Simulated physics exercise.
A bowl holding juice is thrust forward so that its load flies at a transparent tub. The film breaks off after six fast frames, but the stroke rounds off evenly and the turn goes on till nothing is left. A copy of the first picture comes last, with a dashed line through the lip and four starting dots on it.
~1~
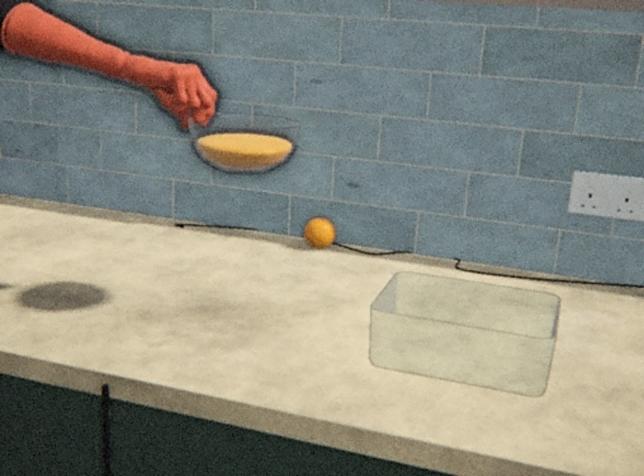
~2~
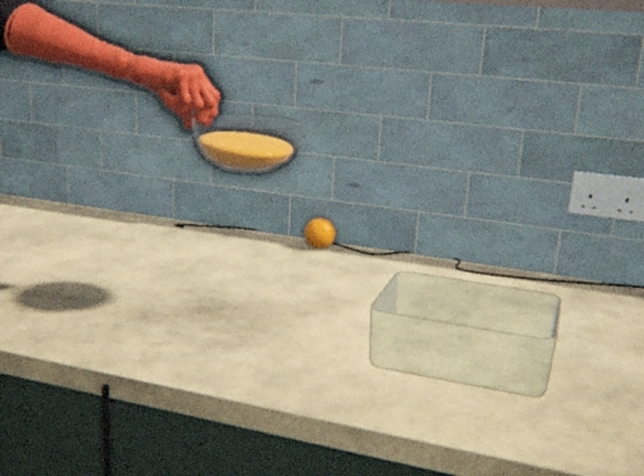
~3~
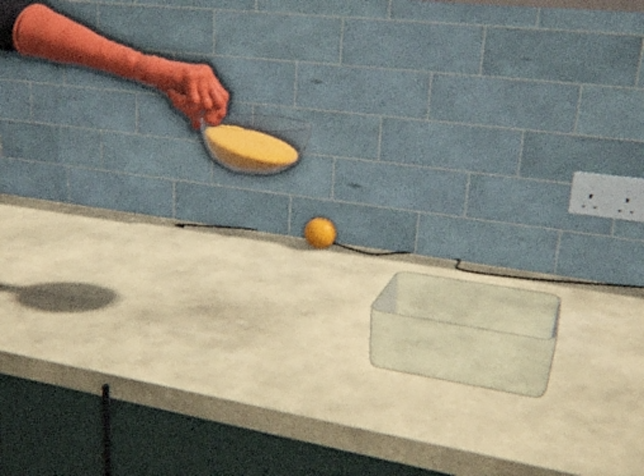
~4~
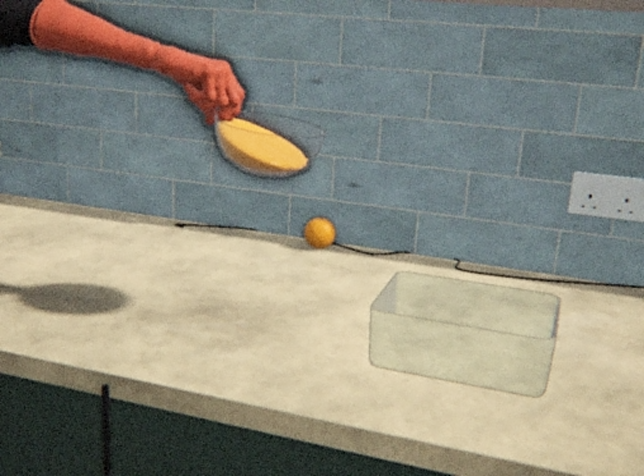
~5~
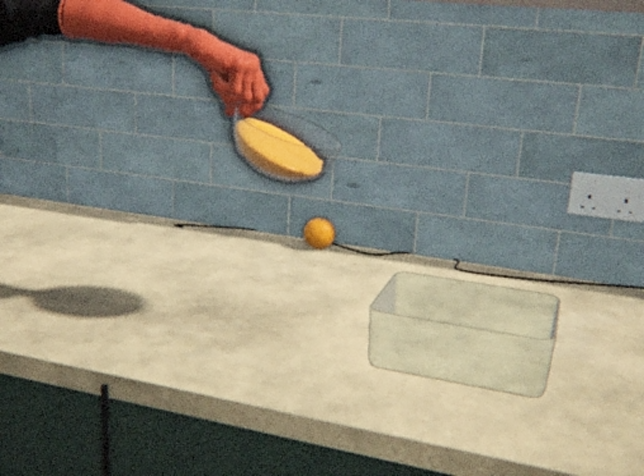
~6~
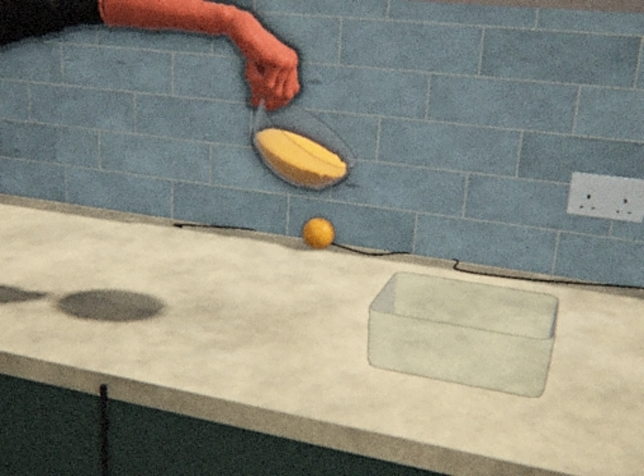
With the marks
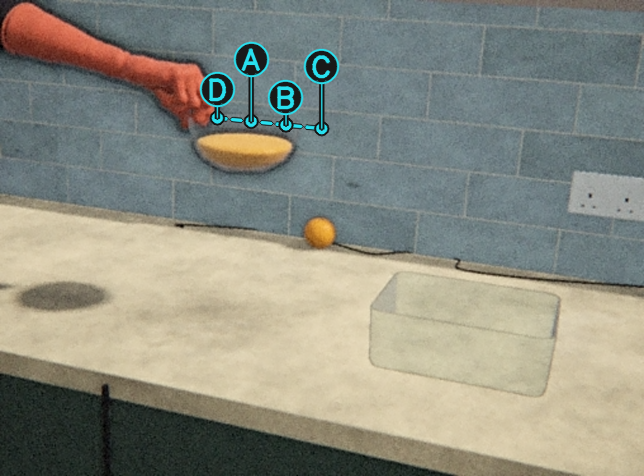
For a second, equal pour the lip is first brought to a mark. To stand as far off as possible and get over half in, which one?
It is A.
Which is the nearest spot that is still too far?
That is spot D.
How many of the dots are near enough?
Three.
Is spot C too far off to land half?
No, that is safe.
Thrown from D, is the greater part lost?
Yes, it does.
On the marked copy, A at (251, 121); B at (285, 125); C at (321, 128); D at (217, 117).
For spot A, about 61 % lands in the tub, 25 % falls short and 14 % goes beside or beyond.
For spot B, about 73 % lands in the tub, 8 % falls short and 19 % goes beside or beyond.
For spot C, about 77 % lands in the tub, 7 % falls short and 17 % goes beside or beyond.
For spot D, about 25 % lands in the tub, 71 % falls short and 5 % goes beside or beyond.
